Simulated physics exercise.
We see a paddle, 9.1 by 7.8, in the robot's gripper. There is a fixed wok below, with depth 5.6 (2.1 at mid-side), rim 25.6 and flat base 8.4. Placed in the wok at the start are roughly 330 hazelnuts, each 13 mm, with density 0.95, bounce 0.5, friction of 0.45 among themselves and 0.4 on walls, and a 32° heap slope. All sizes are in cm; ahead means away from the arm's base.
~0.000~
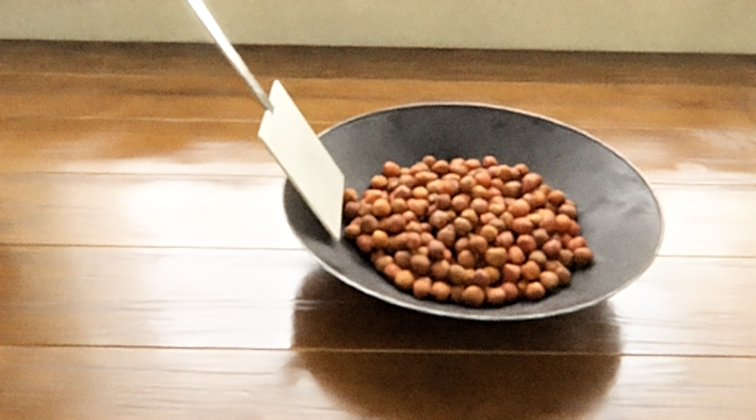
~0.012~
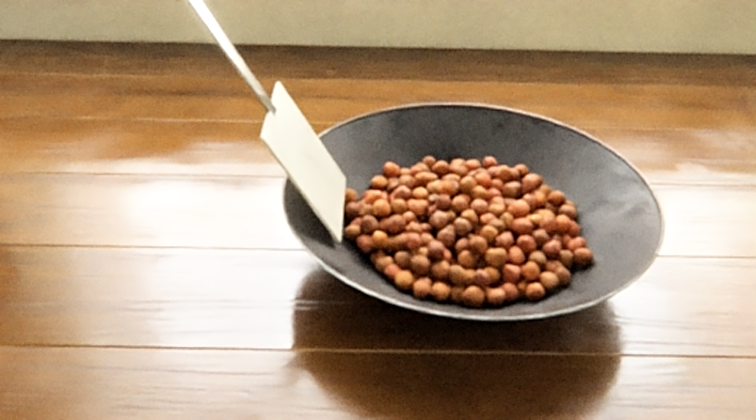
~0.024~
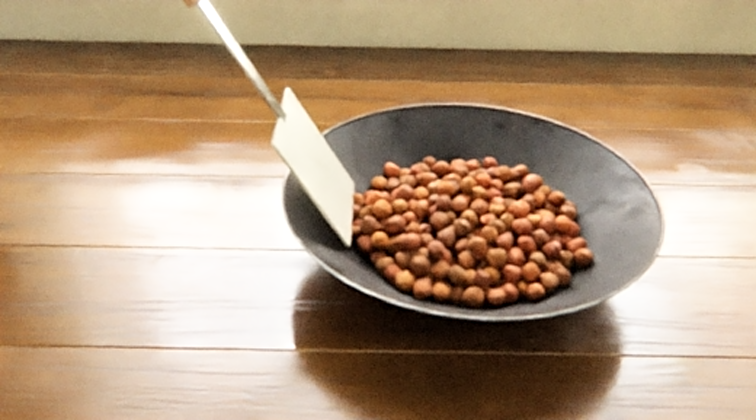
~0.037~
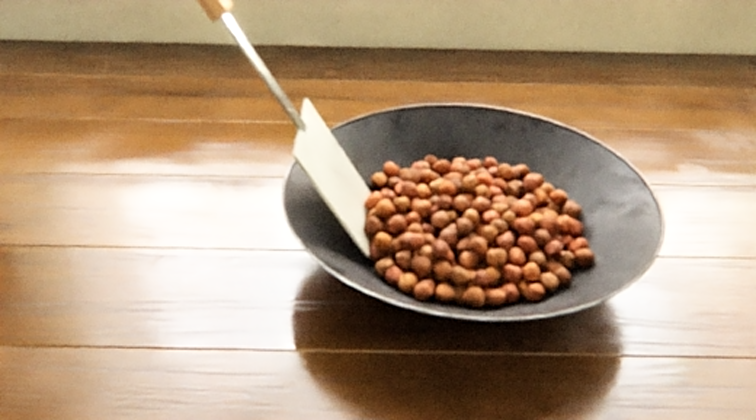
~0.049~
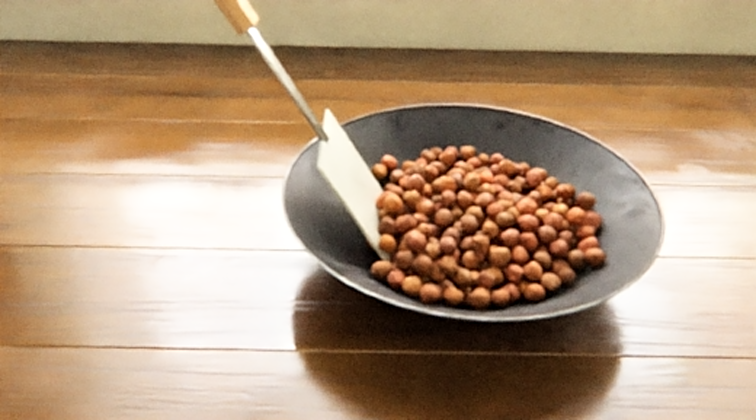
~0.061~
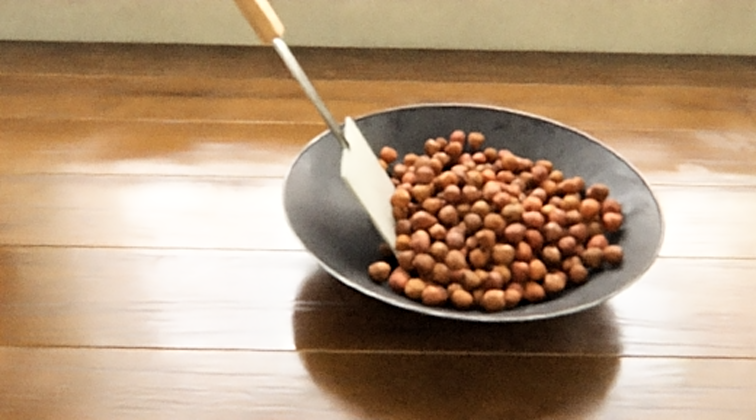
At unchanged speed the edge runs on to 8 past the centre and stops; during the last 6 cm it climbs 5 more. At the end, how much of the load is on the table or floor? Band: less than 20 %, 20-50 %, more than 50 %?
More than 50 %.
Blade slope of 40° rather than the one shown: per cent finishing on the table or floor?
Then about 55 per cent.
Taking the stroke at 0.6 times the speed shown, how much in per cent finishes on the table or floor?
Roughly 30 percent ends on the table or floor.
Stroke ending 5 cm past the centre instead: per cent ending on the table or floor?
About 35 %.
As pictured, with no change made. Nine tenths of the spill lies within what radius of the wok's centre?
That's near 85 cm.
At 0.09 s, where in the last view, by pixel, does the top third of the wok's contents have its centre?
Centre estimated at around (516, 202).
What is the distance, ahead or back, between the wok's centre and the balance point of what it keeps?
Ahead of centre, near 2.5 centimetres.
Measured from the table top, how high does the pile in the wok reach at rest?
About 5.0 cm.
By 0.09 s, sloping 60°, highest piece 7 above the table; 330 in the wok.
By 0.12 s, sloping 60°, highest piece 9 above the table; 319 in the wok, 11 on the blade or in flight.
By 0.34 s, sloping 60°, highest piece 19 above the table; 141 in the wok, 106 on the table or floor, 83 on the blade or in flight.
By 1.39 s, sloping 60°, highest piece 4 above the table; 189 on the table or floor, 141 in the wok.
Final count, 189 on the table or floor, 141 in the wok. That is 57 % on the table or floor.
